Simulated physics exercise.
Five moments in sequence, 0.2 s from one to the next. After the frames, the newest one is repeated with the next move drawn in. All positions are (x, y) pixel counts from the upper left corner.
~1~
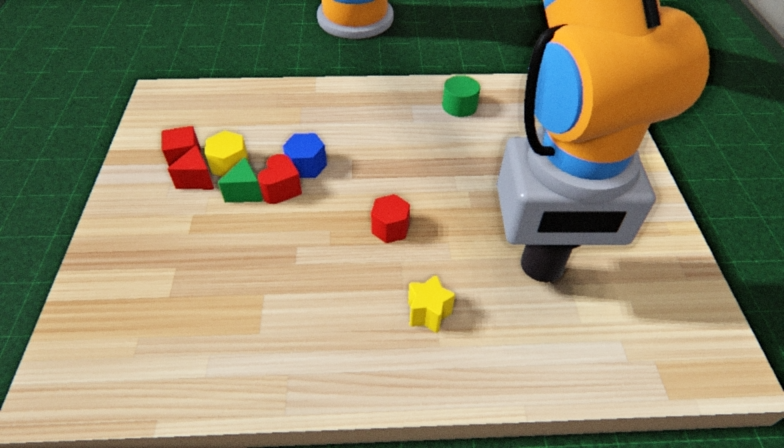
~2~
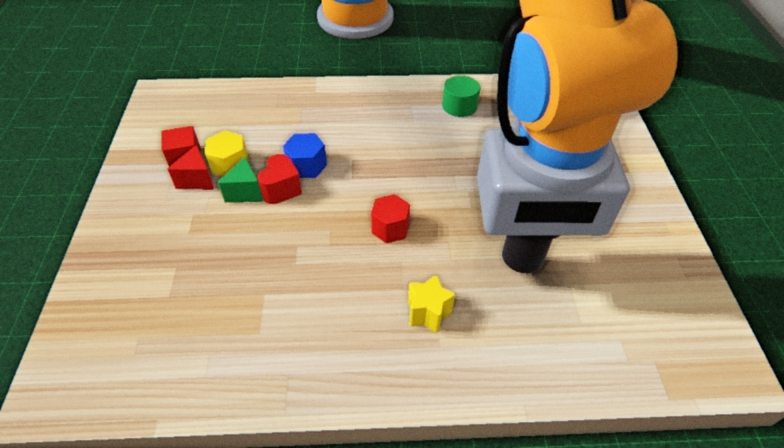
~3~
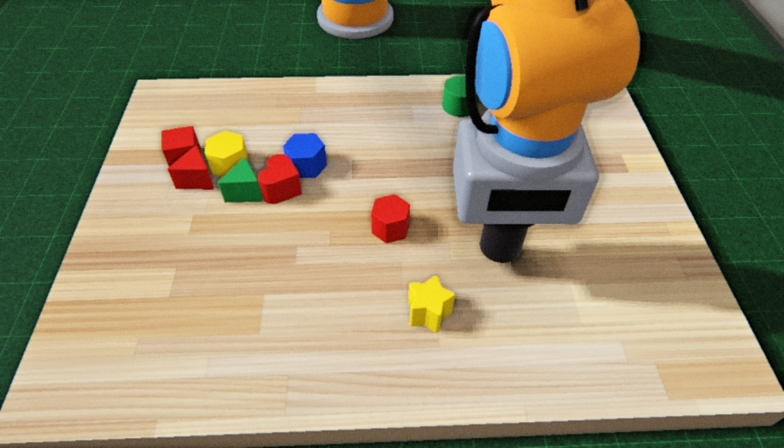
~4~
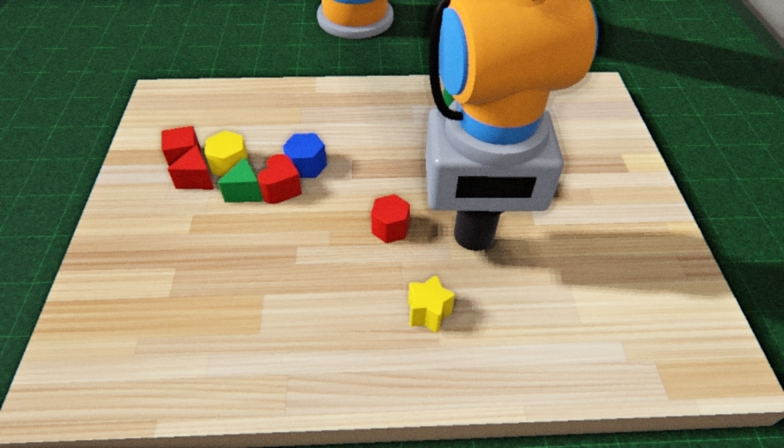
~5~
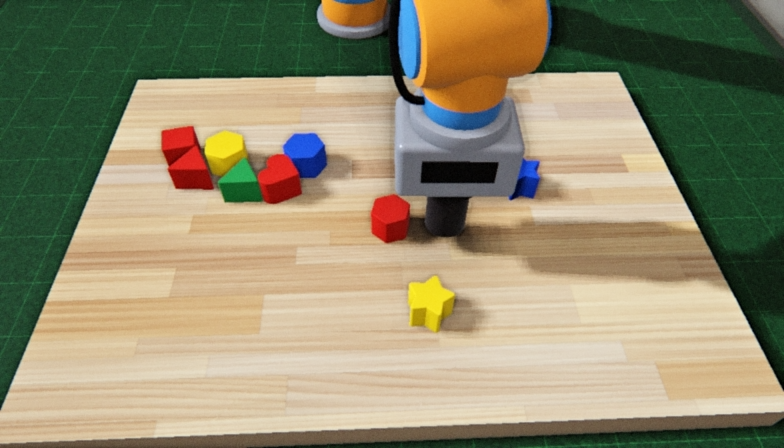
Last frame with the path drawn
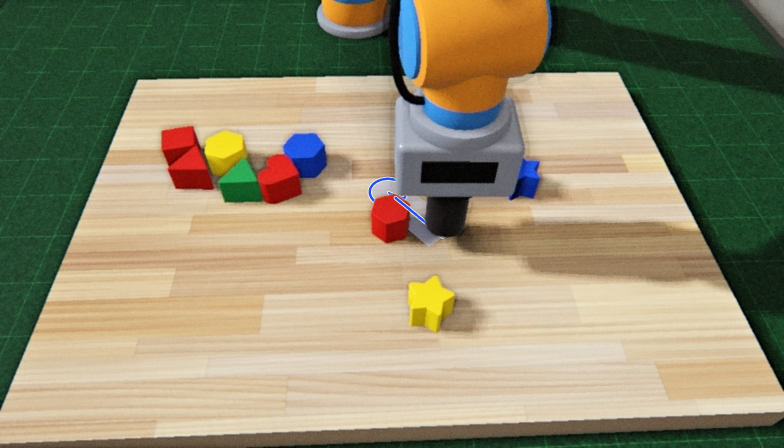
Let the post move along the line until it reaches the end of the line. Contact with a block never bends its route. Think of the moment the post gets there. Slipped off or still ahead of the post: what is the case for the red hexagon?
Looking at the end of the path, the red hexagon has slipped free of the post.
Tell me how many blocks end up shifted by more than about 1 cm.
Blocks displaced: 1.
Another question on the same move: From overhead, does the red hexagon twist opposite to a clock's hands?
I expect so.
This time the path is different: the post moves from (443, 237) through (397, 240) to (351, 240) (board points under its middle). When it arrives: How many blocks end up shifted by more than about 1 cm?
Put simply, one block is moved more than 1 cm.
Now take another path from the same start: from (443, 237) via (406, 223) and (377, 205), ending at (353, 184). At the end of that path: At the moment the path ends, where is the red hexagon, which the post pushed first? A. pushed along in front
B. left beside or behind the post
(B)
The line goes straight from (443, 237) to (388, 192).
On the path given first. Halfway along, post at (415, 198); red hexagon at (381, 205), turned 35° anticlockwise.
At the end, post at (388, 177); red hexagon at (377, 203), turned 55° anticlockwise; yellow star-shaped block unmoved.
